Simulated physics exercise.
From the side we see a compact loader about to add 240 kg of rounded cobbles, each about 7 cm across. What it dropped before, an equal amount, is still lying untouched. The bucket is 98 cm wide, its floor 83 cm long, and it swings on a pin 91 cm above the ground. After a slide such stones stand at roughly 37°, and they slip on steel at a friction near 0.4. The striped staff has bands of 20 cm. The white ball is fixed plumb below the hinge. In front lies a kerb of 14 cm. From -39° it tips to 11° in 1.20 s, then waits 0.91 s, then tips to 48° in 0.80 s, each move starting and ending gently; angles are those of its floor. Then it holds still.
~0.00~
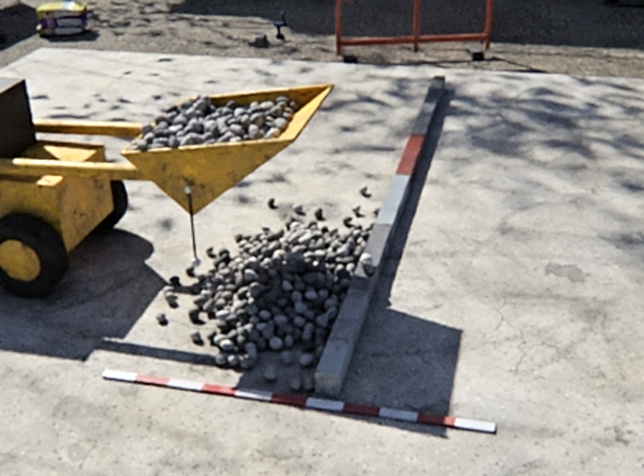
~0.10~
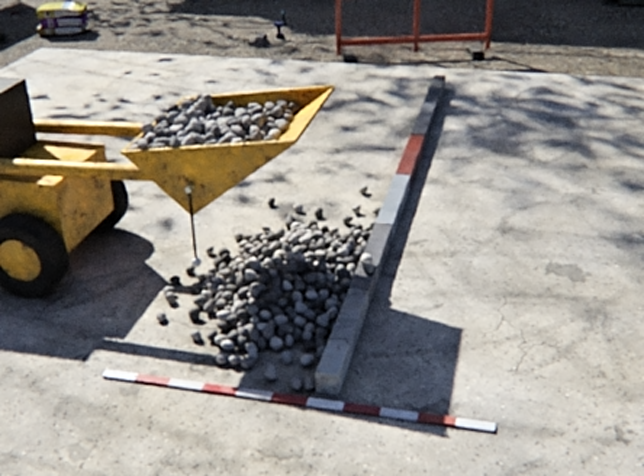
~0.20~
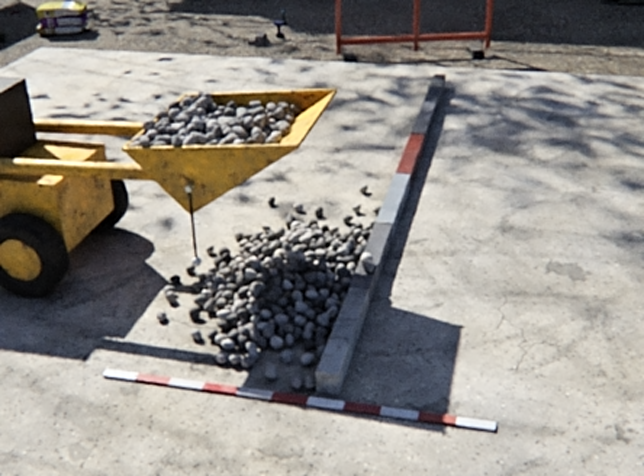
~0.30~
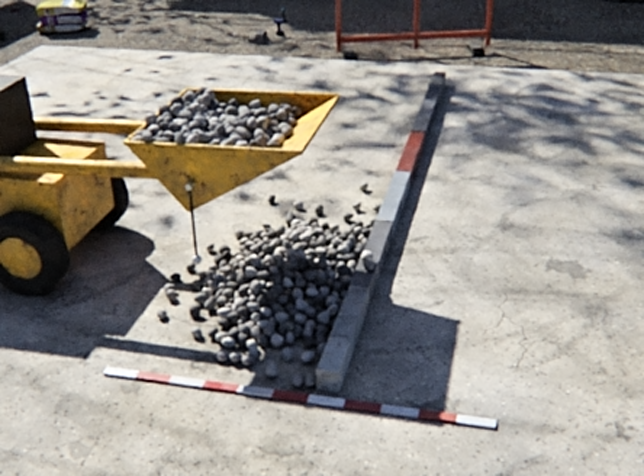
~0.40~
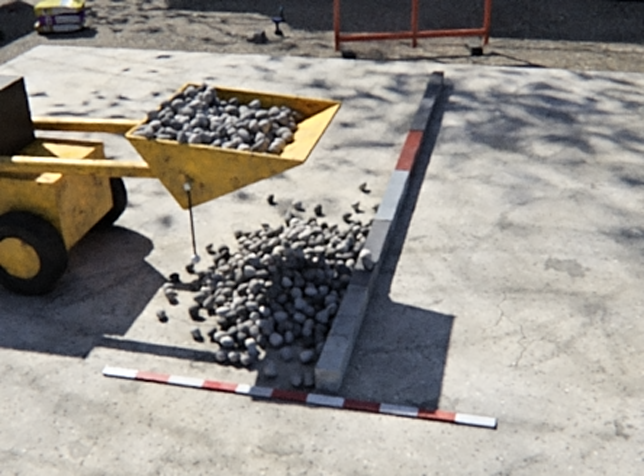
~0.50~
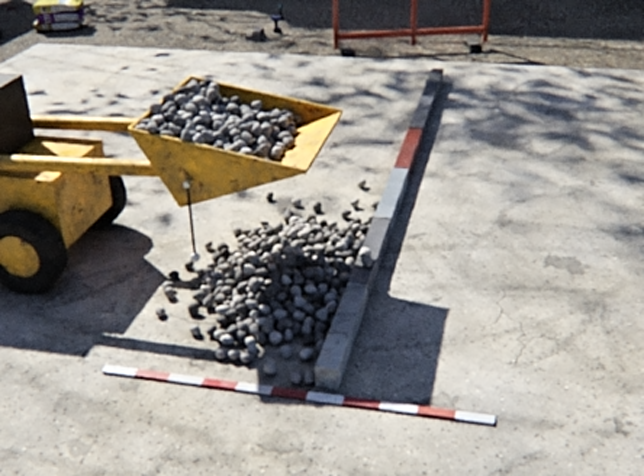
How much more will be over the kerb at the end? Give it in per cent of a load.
Roughly 11 per cent of a load more.
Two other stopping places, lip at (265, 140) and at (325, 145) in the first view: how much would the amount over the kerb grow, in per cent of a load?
Near 0 per cent from the first place, 35 from the second.
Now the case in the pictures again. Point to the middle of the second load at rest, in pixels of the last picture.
Around (321, 261).
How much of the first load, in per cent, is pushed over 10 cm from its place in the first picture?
Roughly 0 per cent of them.
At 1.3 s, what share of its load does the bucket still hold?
About 100 per cent.
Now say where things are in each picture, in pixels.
Lip at (294, 141), floor tilted -39°, highest stones at (236, 110). The earlier load is highest near (303, 268), 17 cm above ground level, 101 % on this side of the kerb, in the first frame.
The bucket is at -38°, its lip at (295, 142); the top of the load is at (225, 110); the stones move at 0.1 m/s on average, in the second frame.
Lip at (298, 147), floor tilted -35°, highest stones at (202, 109); the stones move at 0.1 m/s on average, in the third frame.
Lip at (302, 153), floor tilted -31°, highest stones at (191, 101); the stones move at 0.2 m/s on average, in the fourth frame.
The bucket is at -26°, its lip at (304, 162); the top of the load is at (187, 99); the stones move at 0.2 m/s on average, in the fifth frame.
The bucket is at -20°, its lip at (306, 172); the top of the load is at (190, 93); the stones move at 0.2 m/s on average, in the sixth frame.
After 0.9 s the floor is at 3°; in per cent of one load, 100 in the bucket, 101 on this side of the kerb; the foremost stones are at (353, 274).
After 1.3 s the floor is at 11°; in per cent of one load, 100 in the bucket, 101 on this side of the kerb; the foremost stones are at (353, 274).
After 3.4 s the floor is at 48°; in per cent of one load, 11 in the bucket, 179 on this side of the kerb, 11 over the kerb; the foremost stones are at (450, 289).
After 5.8 s the floor is at 48°; in per cent of one load, 9 in the bucket, 181 on this side of the kerb, 11 over the kerb; the foremost stones are at (450, 289). Net gain over the kerb, 11.
